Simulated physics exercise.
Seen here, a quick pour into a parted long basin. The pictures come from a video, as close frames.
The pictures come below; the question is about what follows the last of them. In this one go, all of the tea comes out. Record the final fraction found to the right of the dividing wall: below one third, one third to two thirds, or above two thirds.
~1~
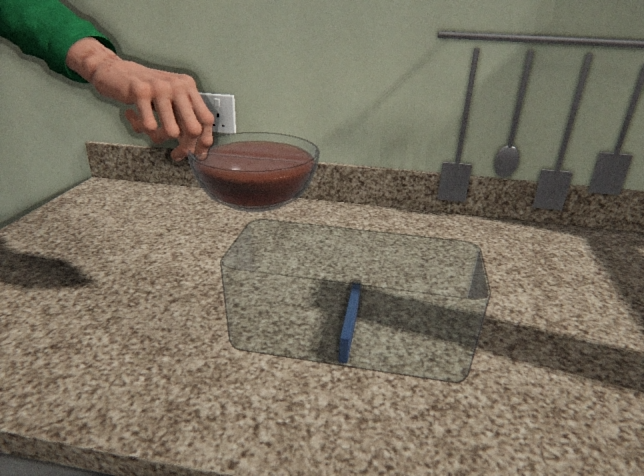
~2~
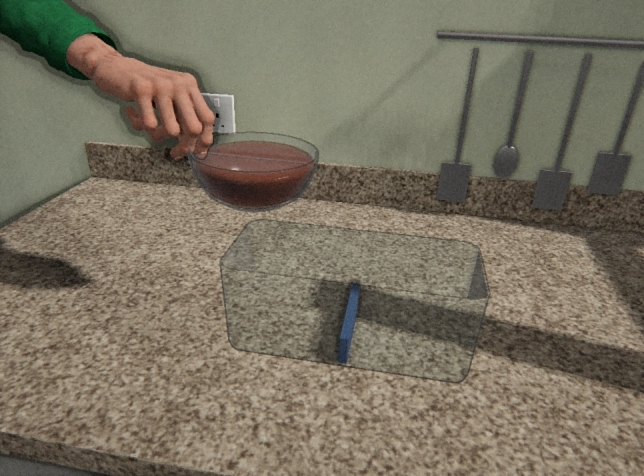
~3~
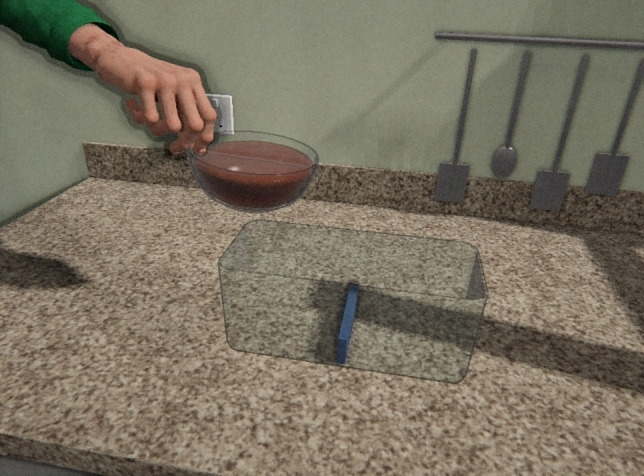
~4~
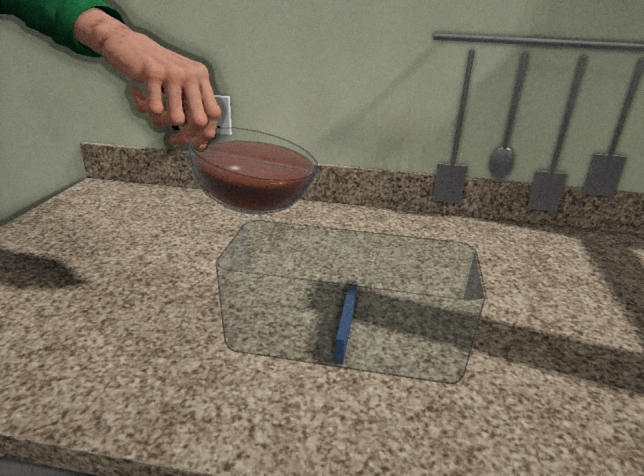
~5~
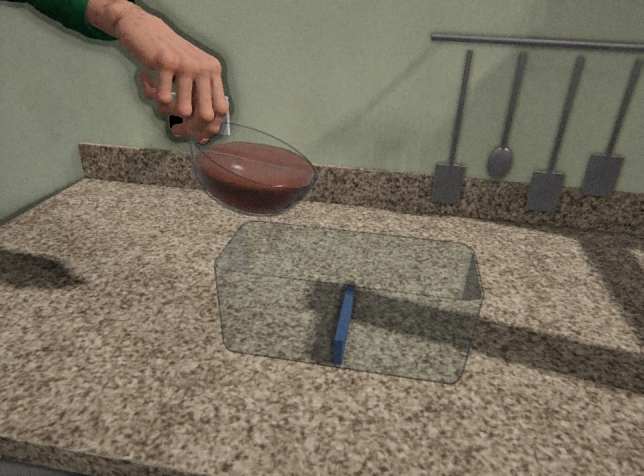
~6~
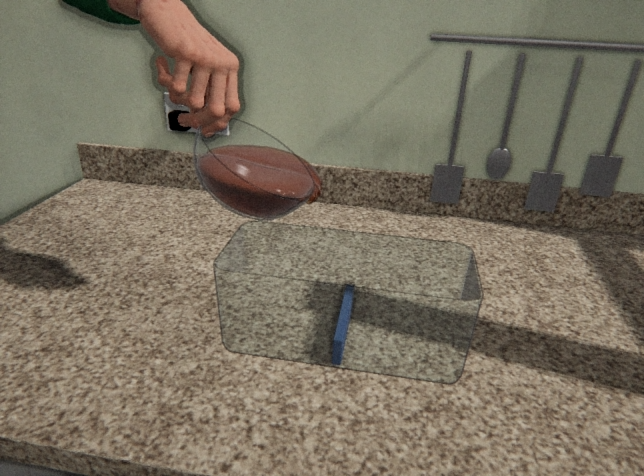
Middle band.
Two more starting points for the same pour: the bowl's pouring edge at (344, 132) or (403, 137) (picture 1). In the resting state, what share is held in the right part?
Close to 75 in a hundred, and close to 75 in a hundred.
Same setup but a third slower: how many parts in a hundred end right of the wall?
Around 55 percent ends up there.
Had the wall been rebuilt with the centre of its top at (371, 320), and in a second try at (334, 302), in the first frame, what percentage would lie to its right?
The first placement leaves close to 30 per cent, the second close to 65 per cent.
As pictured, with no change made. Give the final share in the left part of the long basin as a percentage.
About 55 per cent.
A moment on, the bowl is tipped on its side and 11 per cent is still to pour, 32 is left of the wall and 34 right of it.
Next, the bowl is tipped on its side and 1 per cent is still to pour, 52 is left of the wall and 43 right of it.
Then the bowl is tipped on its side and 0 per cent is still to pour, 53 is left of the wall and 43 right of it.
Later the bowl is tipped on its side and 0 per cent is still to pour, 54 is left of the wall and 44 right of it.
At rest 54 per cent lies left of the wall, 44 right of it and 3 outside.
